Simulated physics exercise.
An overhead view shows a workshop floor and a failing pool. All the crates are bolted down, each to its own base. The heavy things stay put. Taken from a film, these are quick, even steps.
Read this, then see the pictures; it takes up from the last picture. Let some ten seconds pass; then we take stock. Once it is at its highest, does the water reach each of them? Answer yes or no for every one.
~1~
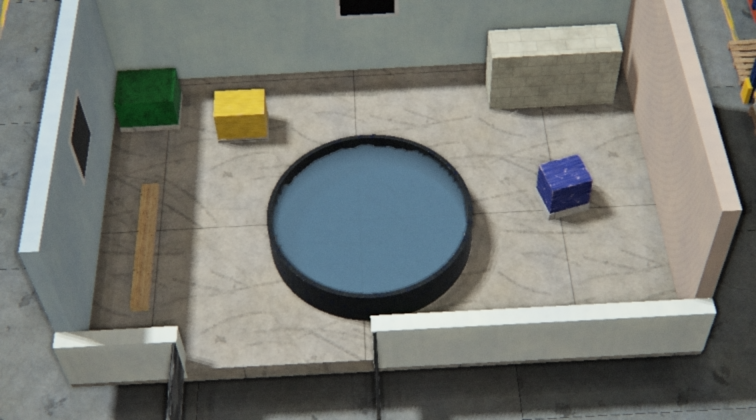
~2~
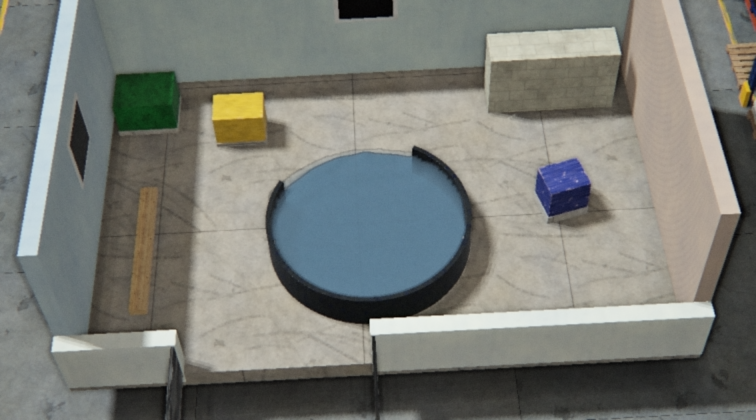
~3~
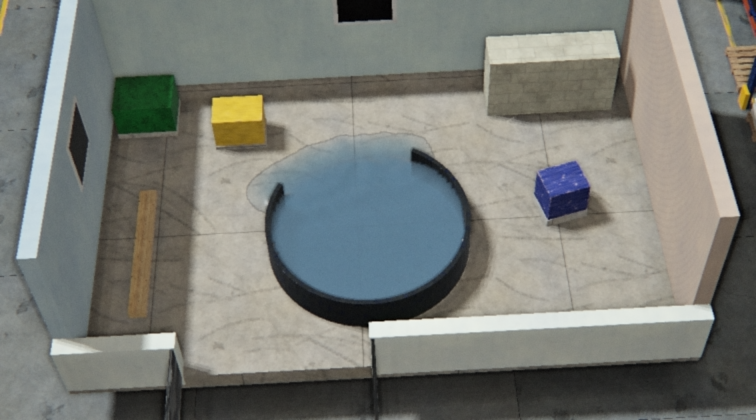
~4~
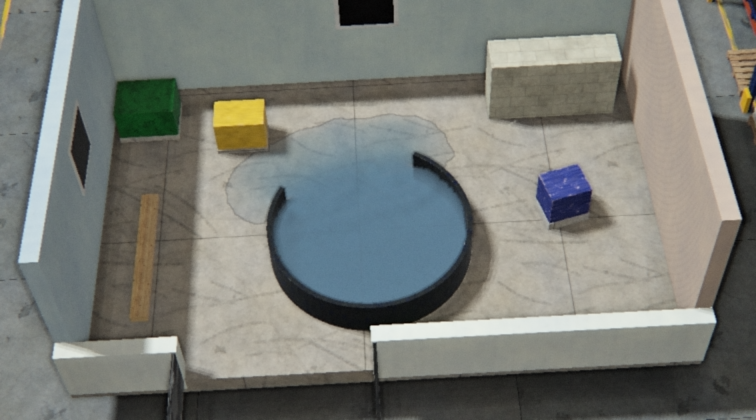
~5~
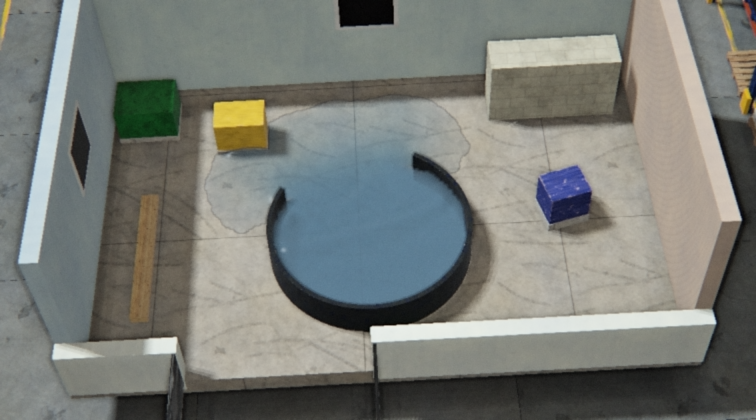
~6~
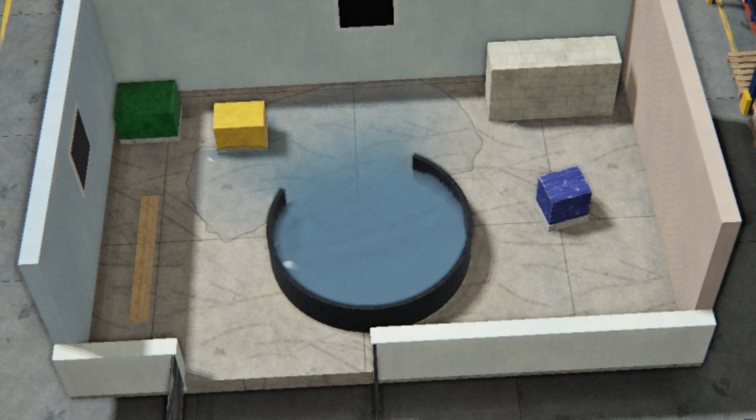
Green crate: Yes, it gets wet; yellow crate: Yes, it gets wet; blue crate: No, it stays dry.
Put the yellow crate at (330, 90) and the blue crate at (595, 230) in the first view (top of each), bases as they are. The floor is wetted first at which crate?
I'd say it is the crate marked yellow.
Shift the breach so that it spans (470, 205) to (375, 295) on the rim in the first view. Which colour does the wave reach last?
The crate marked green.
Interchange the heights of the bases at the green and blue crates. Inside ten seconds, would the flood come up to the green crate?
The green crate is reached.
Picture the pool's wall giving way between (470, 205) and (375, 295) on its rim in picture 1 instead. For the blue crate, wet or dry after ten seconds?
The blue is reached.
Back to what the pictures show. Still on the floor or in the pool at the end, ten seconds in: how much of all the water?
Near 90 in a hundred.
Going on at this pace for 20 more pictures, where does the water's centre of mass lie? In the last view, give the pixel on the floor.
I'd point to (331, 169).
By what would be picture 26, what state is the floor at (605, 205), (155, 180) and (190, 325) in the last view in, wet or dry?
Going through them one by one, the first is spared, the second waterlogged and the third spared.
A moment on, water covers 30 % of the floor; the green crate water round its plinth, the yellow crate water round its plinth, the blue crate not reached.
Next, water covers 35 % of the floor; the green crate water round its plinth, the yellow crate water round its plinth, the blue crate not reached.
Then, water covers 50 % of the floor; the green crate water round its plinth, the yellow crate water round its plinth, the blue crate not reached.
Later, water covers 90 % of the floor; the green crate water round its plinth, the yellow crate water round its plinth, the blue crate water round its plinth.
In the end, water covers 100 % of the floor; the green crate was topped, the yellow crate was topped, the blue crate stayed above the water.
